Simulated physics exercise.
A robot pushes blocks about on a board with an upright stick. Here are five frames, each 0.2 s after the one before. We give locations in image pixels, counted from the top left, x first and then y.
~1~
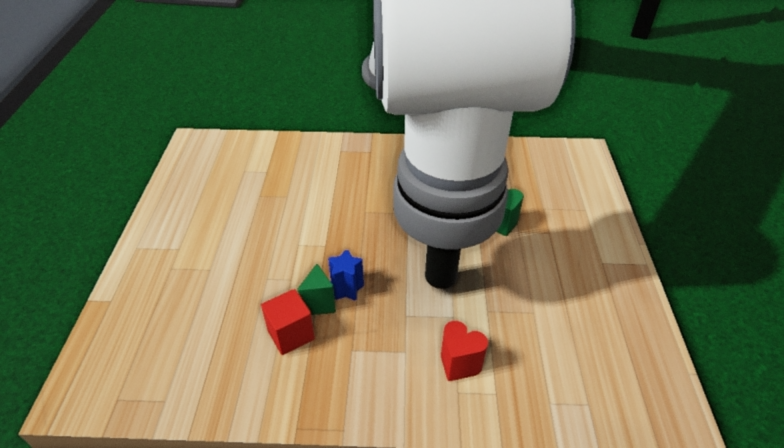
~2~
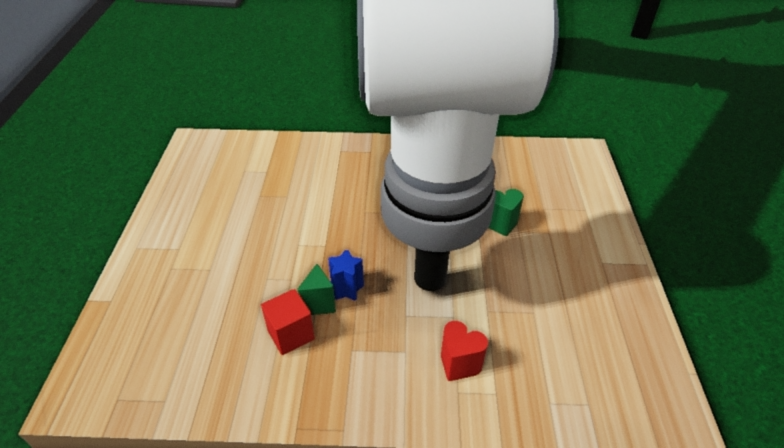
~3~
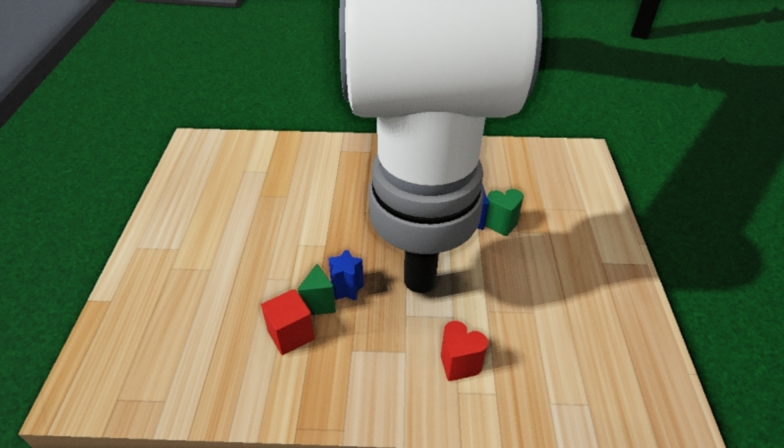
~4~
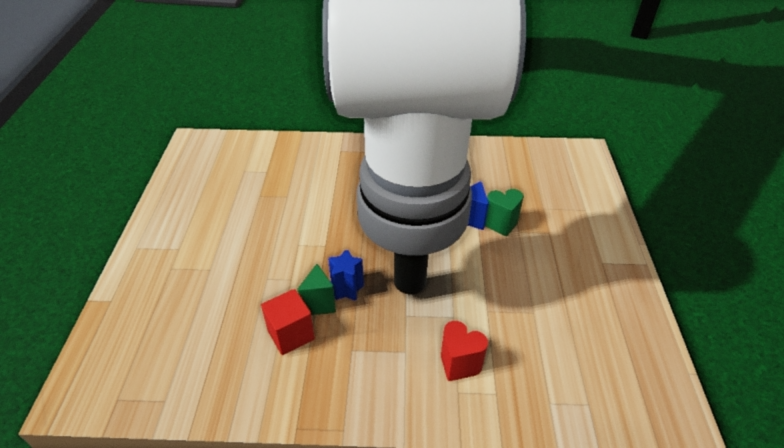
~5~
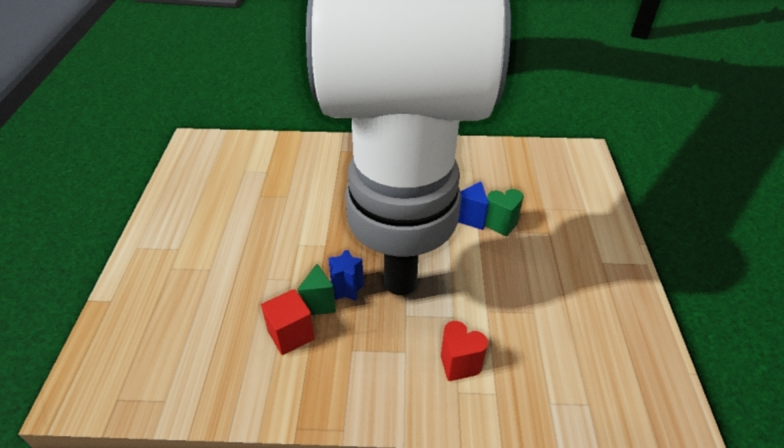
A white and grey robot arm with an upright black stick slides slowly leftward above a light wooden board on a green floor, seen from above by a still camera. A red block, green triangle and blue star sit close together left of centre, with a red heart nearer the viewer. As the arm shifts, a blue block beside a green heart comes into view behind it; no block moves.
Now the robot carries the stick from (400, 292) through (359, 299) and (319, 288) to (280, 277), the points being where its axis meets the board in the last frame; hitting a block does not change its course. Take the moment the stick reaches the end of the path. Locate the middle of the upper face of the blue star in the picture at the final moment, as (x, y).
I'd place it at (292, 232), taking the centre of its top.
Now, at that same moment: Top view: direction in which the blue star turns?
Twists clockwise.
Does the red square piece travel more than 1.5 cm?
I believe not.
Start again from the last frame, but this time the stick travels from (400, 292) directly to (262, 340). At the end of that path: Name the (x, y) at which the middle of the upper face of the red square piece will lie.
The middle of the upper face of the red square piece will lie at about (217, 330) in the picture.
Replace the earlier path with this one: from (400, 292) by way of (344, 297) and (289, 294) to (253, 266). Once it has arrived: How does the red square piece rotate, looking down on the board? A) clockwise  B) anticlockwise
My pick is B.
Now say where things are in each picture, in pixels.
Tip of the stick at (441, 277), middles of tops, red square piece at (285, 308), green triangular block at (316, 279), blue star at (345, 262), in the first frame.
Stick at (430, 279), nothing pushed, in the second frame.
Stick at (420, 281), nothing pushed, in the third frame.
Stick at (410, 282), nothing pushed, in the fourth frame.
Stick at (401, 283), red square piece at (285, 308), green triangular block at (316, 279), blue star at (345, 262), in the fifth frame.
The first path, step by step. One third of the way, stick at (358, 290); blue star at (335, 259), turned 20° clockwise.
Two thirds of the way, stick at (317, 279); red square piece at (278, 311), turned 25° anticlockwise; green triangular block at (293, 278), turned 25° anticlockwise; blue star at (305, 242), turned 45° clockwise.
At the end, stick at (278, 268); red square piece at (276, 312), turned 35° anticlockwise; green triangular block at (283, 277), turned 40° anticlockwise; blue star at (292, 232), turned 95° clockwise.
